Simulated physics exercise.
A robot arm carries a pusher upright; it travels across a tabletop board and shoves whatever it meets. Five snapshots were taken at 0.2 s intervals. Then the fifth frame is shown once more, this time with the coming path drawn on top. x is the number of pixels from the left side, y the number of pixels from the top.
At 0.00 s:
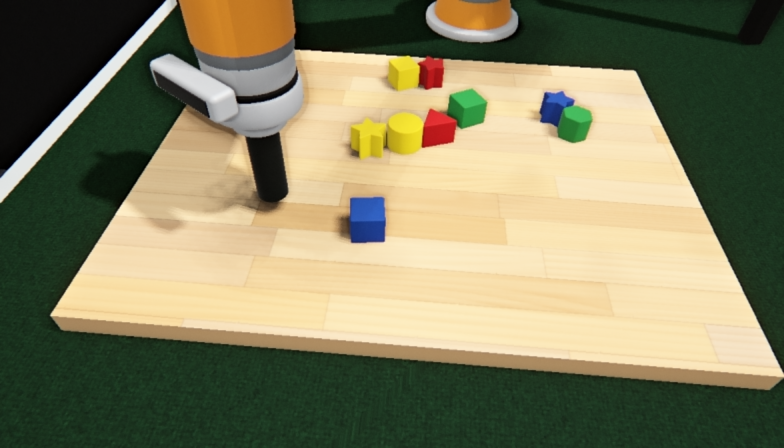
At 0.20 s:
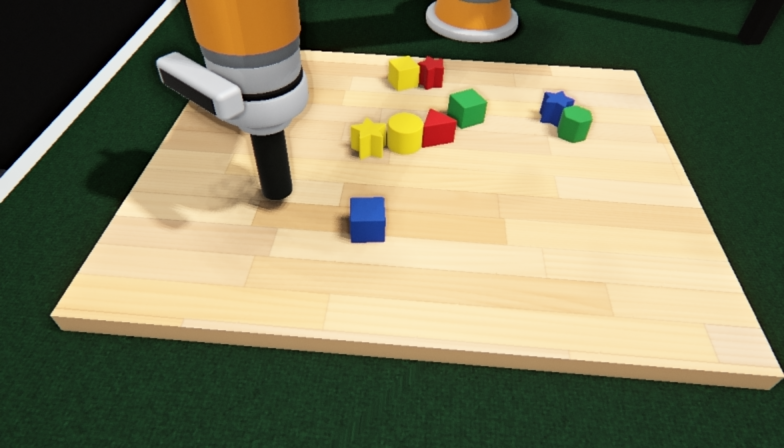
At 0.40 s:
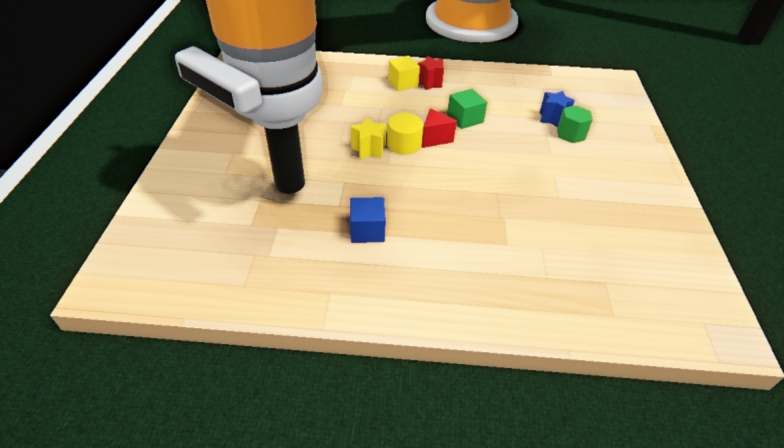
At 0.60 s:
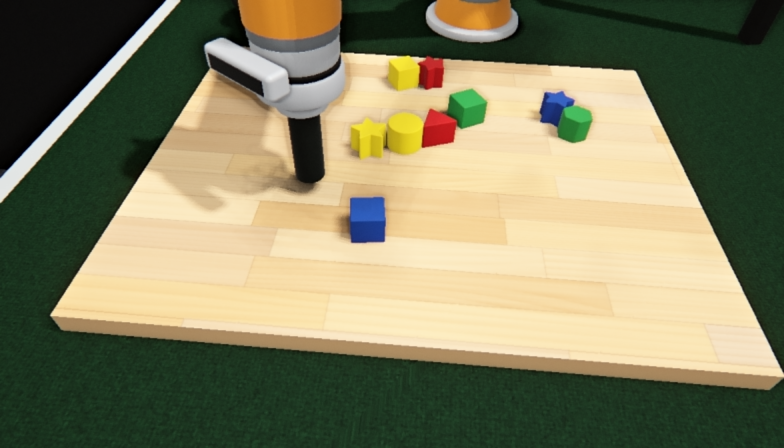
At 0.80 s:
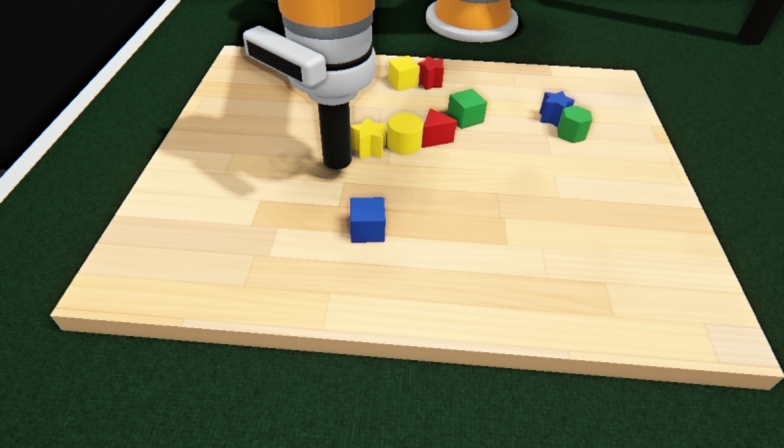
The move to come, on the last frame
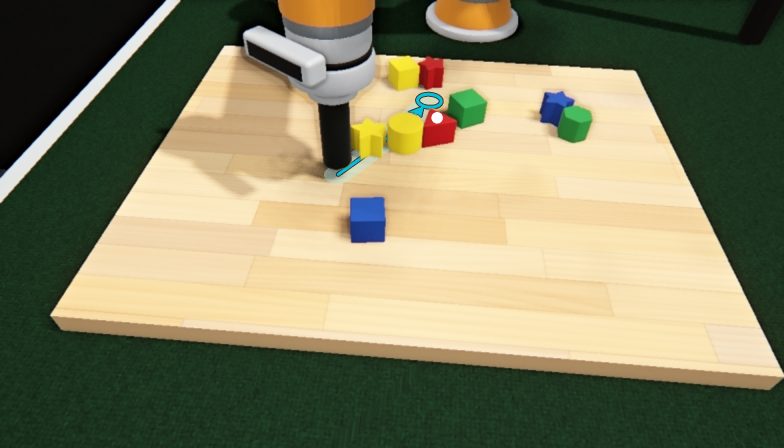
Robot arm with a black pusher sliding right and away across a wooden board toward a yellow star, coloured blocks staying still.
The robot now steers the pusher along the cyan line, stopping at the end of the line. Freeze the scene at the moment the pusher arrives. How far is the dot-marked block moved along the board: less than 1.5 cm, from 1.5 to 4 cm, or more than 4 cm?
Medium: 1.5 to 4 cm.
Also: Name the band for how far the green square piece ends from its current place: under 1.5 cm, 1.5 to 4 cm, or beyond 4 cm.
Overall it shifts less than 1.5 cm.
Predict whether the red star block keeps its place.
It stays.
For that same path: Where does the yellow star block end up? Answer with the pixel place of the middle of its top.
I expect it at (399, 83).
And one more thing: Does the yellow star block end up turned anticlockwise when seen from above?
I'd say yes.
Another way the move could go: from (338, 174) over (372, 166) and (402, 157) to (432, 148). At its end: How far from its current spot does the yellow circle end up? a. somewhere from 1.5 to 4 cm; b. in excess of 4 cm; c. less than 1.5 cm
a - somewhere from 1.5 to 4 cm.
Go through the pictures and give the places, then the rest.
The first picture shows pusher tip (273, 193); block tops, yellow star block (369, 128); yellow circle (405, 122); red star block (432, 63); red triangular block (437, 118); green square piece (469, 97).
The second picture shows pusher (278, 190); blocks unchanged.
The third picture shows pusher (290, 184); blocks unchanged.
The fourth picture shows pusher (310, 174); blocks unchanged.
The fifth picture shows pusher (337, 161); yellow star block (369, 128); yellow circle (405, 122); red star block (432, 63); red triangular block (437, 118); green square piece (469, 97).
Path on the board, from (338, 174) via (391, 136), ending at (429, 101); the dot is on the red triangular block.
What follows on the original path. One third of the way, pusher (375, 135); yellow star block (384, 110), turned 30° anticlockwise; yellow circle (418, 117); red triangular block (448, 117), turned 30° anticlockwise.
Two thirds of the way, pusher (406, 110); yellow star block (396, 89), turned 90° anticlockwise; yellow circle (434, 109); red triangular block (461, 119).
At the end, pusher (431, 88); yellow star block (399, 83), turned 135° anticlockwise; yellow circle (436, 108); red star block in place; red triangular block (462, 119); green square piece in place.
